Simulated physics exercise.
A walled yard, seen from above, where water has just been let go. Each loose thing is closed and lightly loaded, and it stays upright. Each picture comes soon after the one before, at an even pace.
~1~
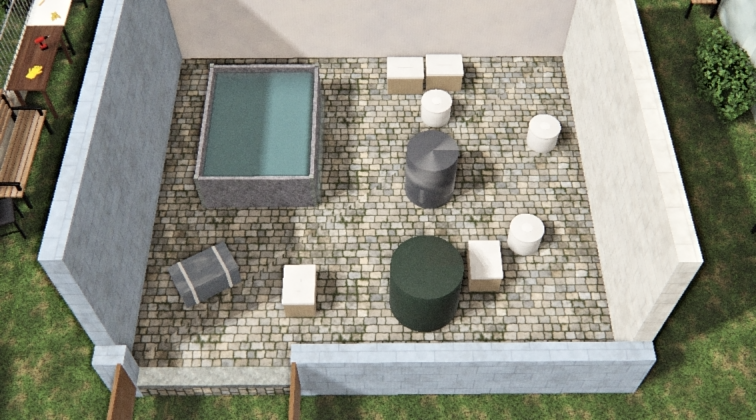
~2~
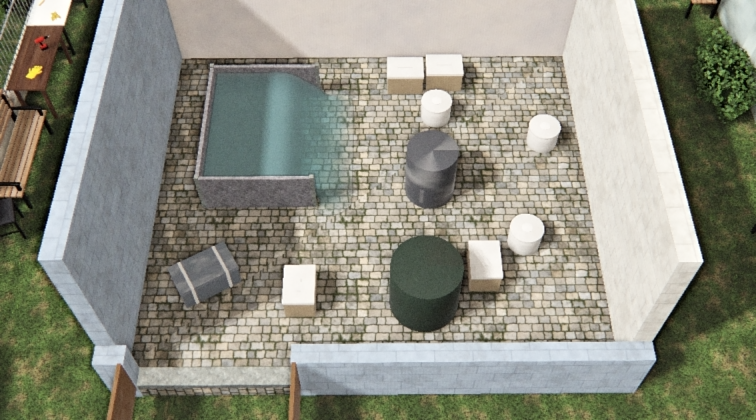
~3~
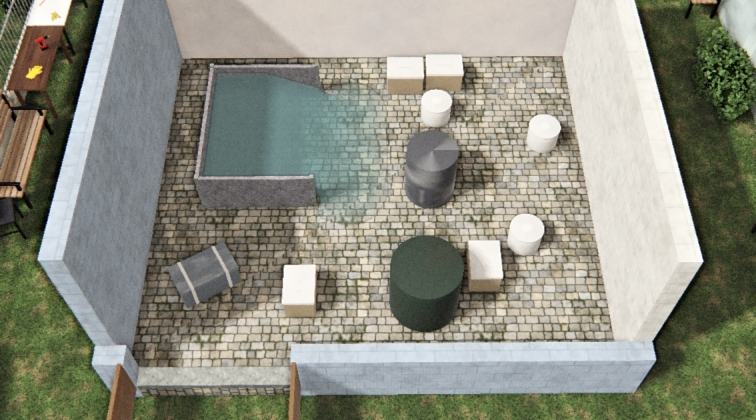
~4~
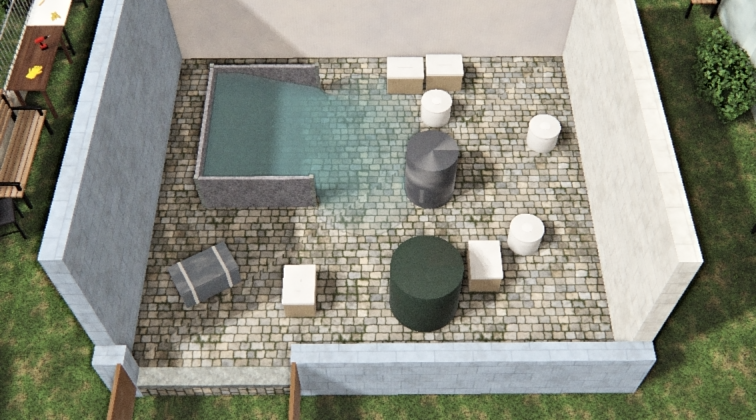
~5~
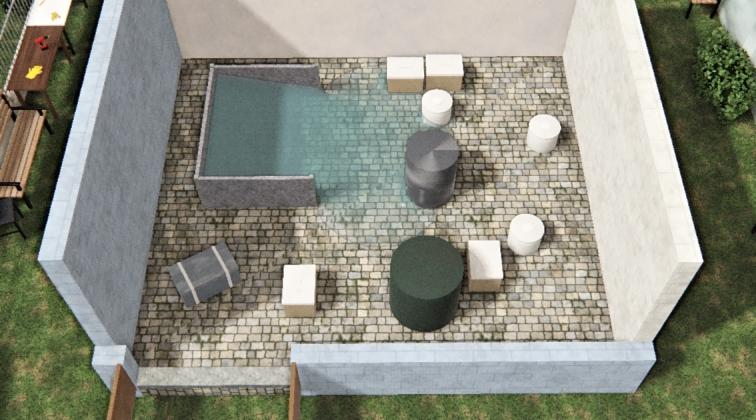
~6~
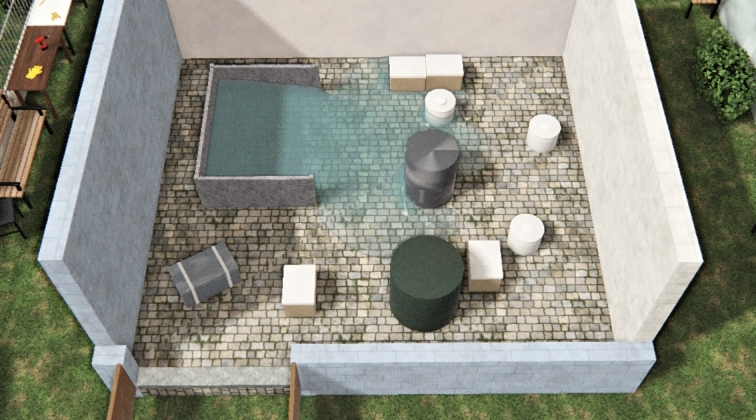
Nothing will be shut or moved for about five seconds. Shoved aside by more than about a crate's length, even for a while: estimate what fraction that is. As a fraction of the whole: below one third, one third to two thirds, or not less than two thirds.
The fraction is not less than two thirds.
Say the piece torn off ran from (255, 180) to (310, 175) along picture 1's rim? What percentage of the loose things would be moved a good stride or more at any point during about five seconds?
That works out to some 10 %.
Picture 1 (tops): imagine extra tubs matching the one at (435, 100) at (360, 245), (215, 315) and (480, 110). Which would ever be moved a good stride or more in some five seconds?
Listed in order: Hardly budges, hardly budges, then displaced.
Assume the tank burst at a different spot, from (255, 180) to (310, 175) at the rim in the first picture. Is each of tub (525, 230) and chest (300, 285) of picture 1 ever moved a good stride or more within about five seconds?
One after the other: Not that far, pushed that far.
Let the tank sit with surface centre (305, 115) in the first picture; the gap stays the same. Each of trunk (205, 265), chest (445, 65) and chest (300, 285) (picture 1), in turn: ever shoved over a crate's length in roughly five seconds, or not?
In turn: Less than that, pushed that far, short of that.
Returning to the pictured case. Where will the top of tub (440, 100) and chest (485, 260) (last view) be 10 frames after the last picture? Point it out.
First top about at (559, 65); second top about at (551, 275).
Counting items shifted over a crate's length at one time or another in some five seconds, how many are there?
6.
A moment on, 1 of 8 are well off their spots; 0 afloat.
Next, 4 of 8 are well off their spots; 4 afloat.
Later, 5 of 8 are well off their spots; 5 afloat.
In the end, 6 of 8 are well off their spots, and 6 have been at some point; 5 afloat.
